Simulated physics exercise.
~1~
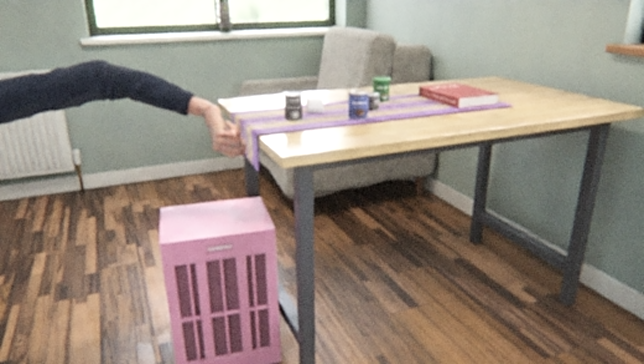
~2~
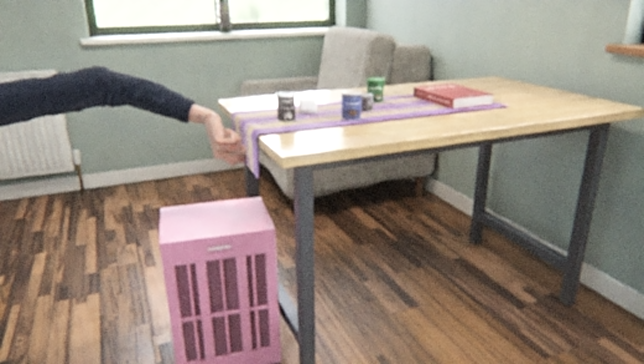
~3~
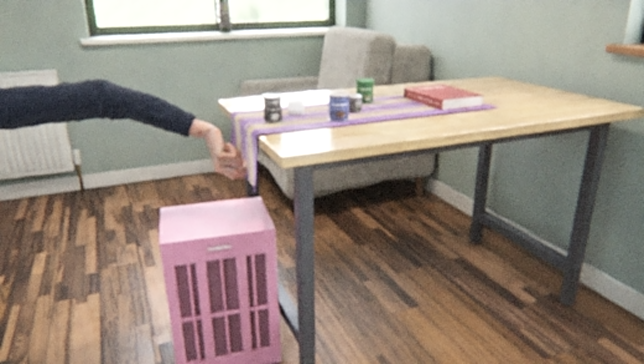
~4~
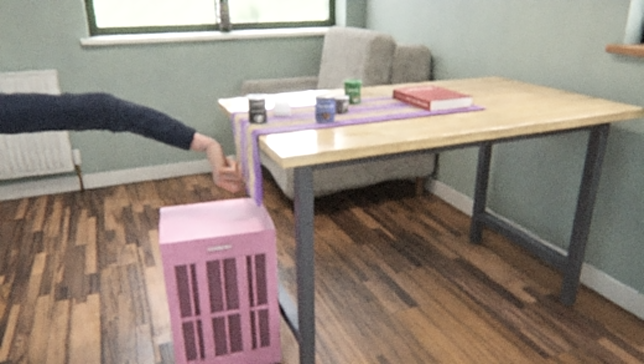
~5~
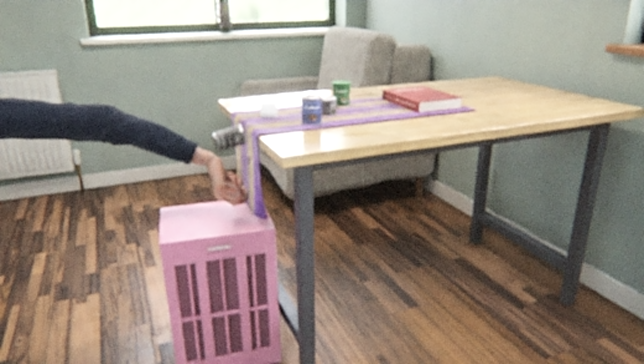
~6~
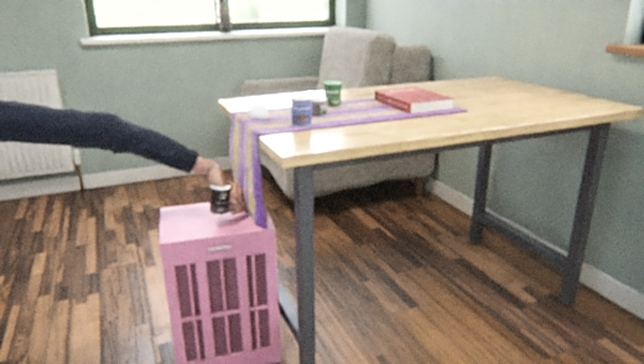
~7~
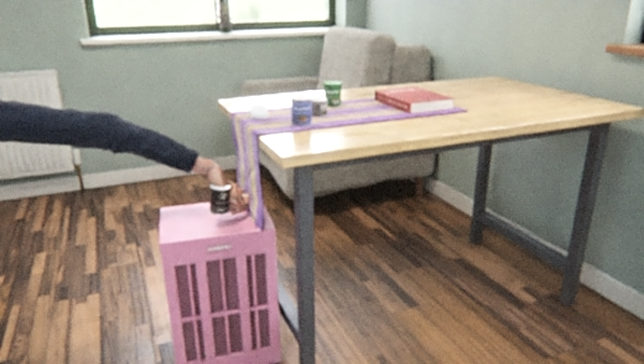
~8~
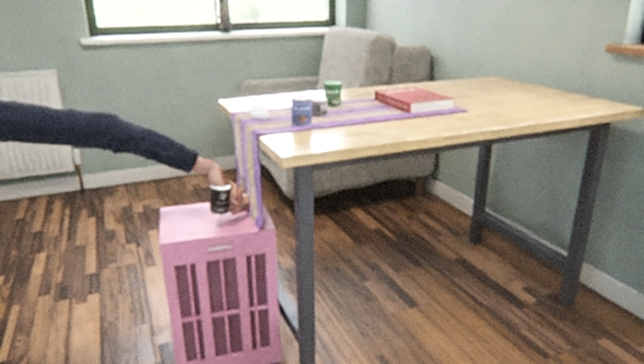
A hand tugged a purple striped scarf down over the left end of a table, drawing the small cans and a red book along, until a black can tipped off and landed upside down on the pink crate while the rest stayed up.
